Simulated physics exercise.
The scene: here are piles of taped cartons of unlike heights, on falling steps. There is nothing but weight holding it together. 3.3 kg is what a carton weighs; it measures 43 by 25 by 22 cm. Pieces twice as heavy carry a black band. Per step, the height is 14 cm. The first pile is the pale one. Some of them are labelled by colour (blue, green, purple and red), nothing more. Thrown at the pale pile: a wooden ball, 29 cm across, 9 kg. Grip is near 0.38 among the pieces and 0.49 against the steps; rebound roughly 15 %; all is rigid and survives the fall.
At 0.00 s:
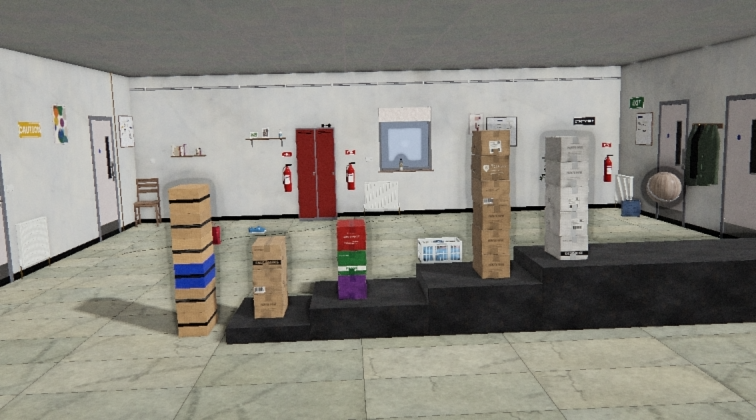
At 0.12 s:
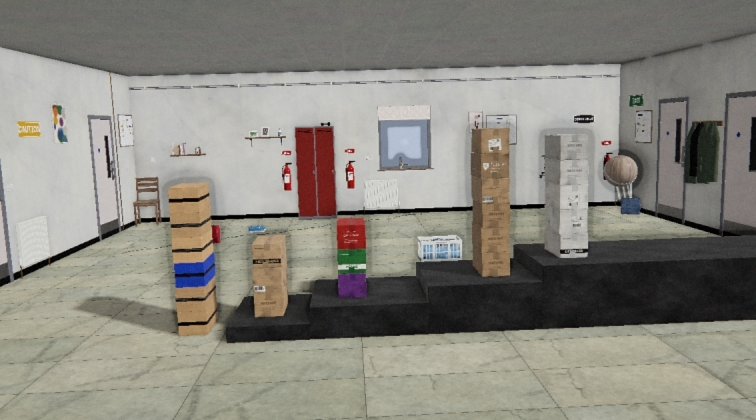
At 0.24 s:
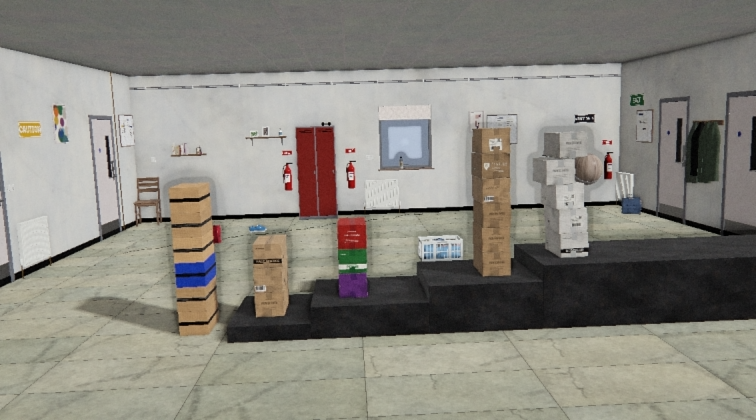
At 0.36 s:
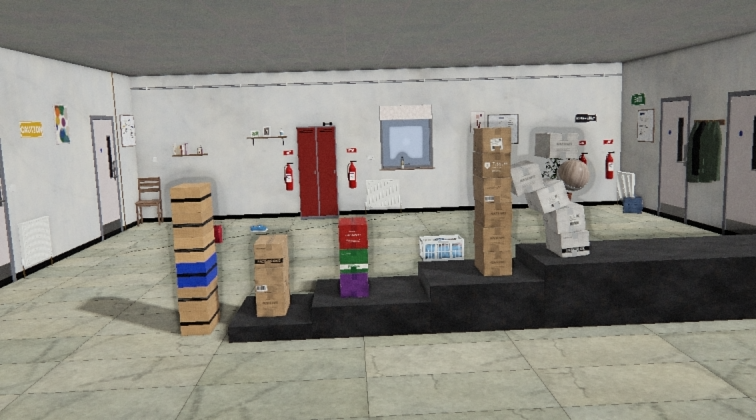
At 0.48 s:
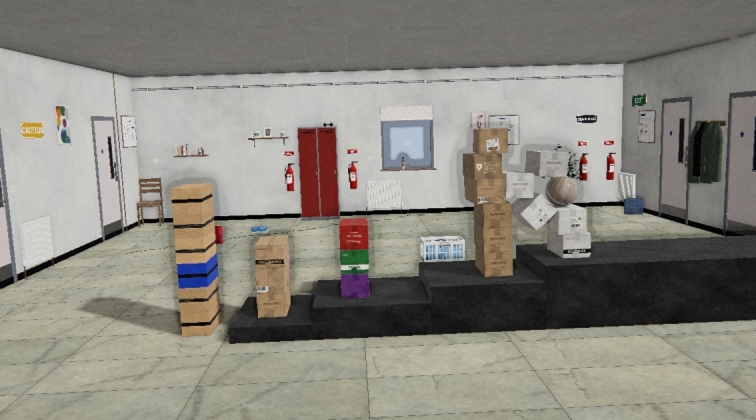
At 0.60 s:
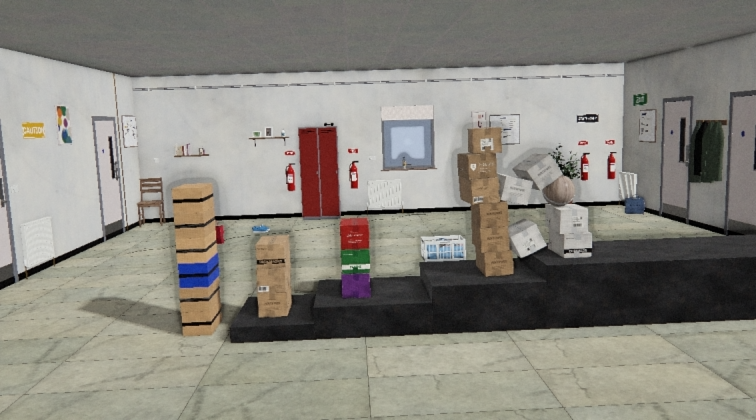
The footage shows a round ball swinging in from the right and striking a pale stack of boxes on dark steps, knocking its cartons leftward into the tall brown stack, whose upper boxes shift while the other stacks stay standing.
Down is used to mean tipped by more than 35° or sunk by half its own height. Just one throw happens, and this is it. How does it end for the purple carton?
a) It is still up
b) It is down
It is still up.
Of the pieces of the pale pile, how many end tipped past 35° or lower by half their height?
3 pieces.
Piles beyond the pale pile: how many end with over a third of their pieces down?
Tally: 3.
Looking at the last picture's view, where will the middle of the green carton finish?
It comes to rest around (328, 279) in the last view.
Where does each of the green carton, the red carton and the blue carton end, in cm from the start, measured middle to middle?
Shift in cm - green: 30; red: 70; blue: 0.
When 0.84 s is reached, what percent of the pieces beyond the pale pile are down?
0 per cent at that moment.
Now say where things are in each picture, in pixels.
In the first frame (each place is the centre of the face we see best), ball (664, 188) 64 cm from contact, 3.8 m/s; purple carton (352, 287); red carton (351, 239); green carton (352, 263); the others all in place.
Ball (621, 171) 24 cm from contact, 3.4 m/s; purple carton (352, 286), in the second frame.
Ball (586, 169) after contact, 1.1 m/s; purple carton (353, 286), in the third frame.
Ball (573, 175) after contact, 1.5 m/s; purple carton (354, 286); the others all in place, in the fourth frame.
Ball (561, 191) after contact, 0.5 m/s; purple carton (355, 286); 3 have shifted, in the fifth frame.
Ball (559, 191) after contact, 0.3 m/s; purple carton (356, 286); blue carton (193, 276); green carton (356, 262); 5 have shifted, in the sixth frame.
By 0.84 s, 3 of the pale pile down; none of the 18 other cartons down, 6 disturbed; purple carton unmoved.
By 1.18 s, 3 of the pale pile down; 2 of the 18 other cartons down; purple carton unmoved.
By 1.56 s, 3 of the pale pile down; 6 of the 18 other cartons down; purple carton tilted 4°; red carton tilted 4°.
By 2.30 s, 3 of the pale pile down; 8 of the 18 other cartons down; purple carton moved 23 mm; green carton on its side.
When it is over (3.4 s), 3 of the pale pile down; 10 of the 18 other cartons down; purple carton moved 23 mm; green carton on its side; red carton tilted 43°, 40 cm lower. In pixels of the last frame, middles, purple carton near (353, 280), green carton near (328, 279).
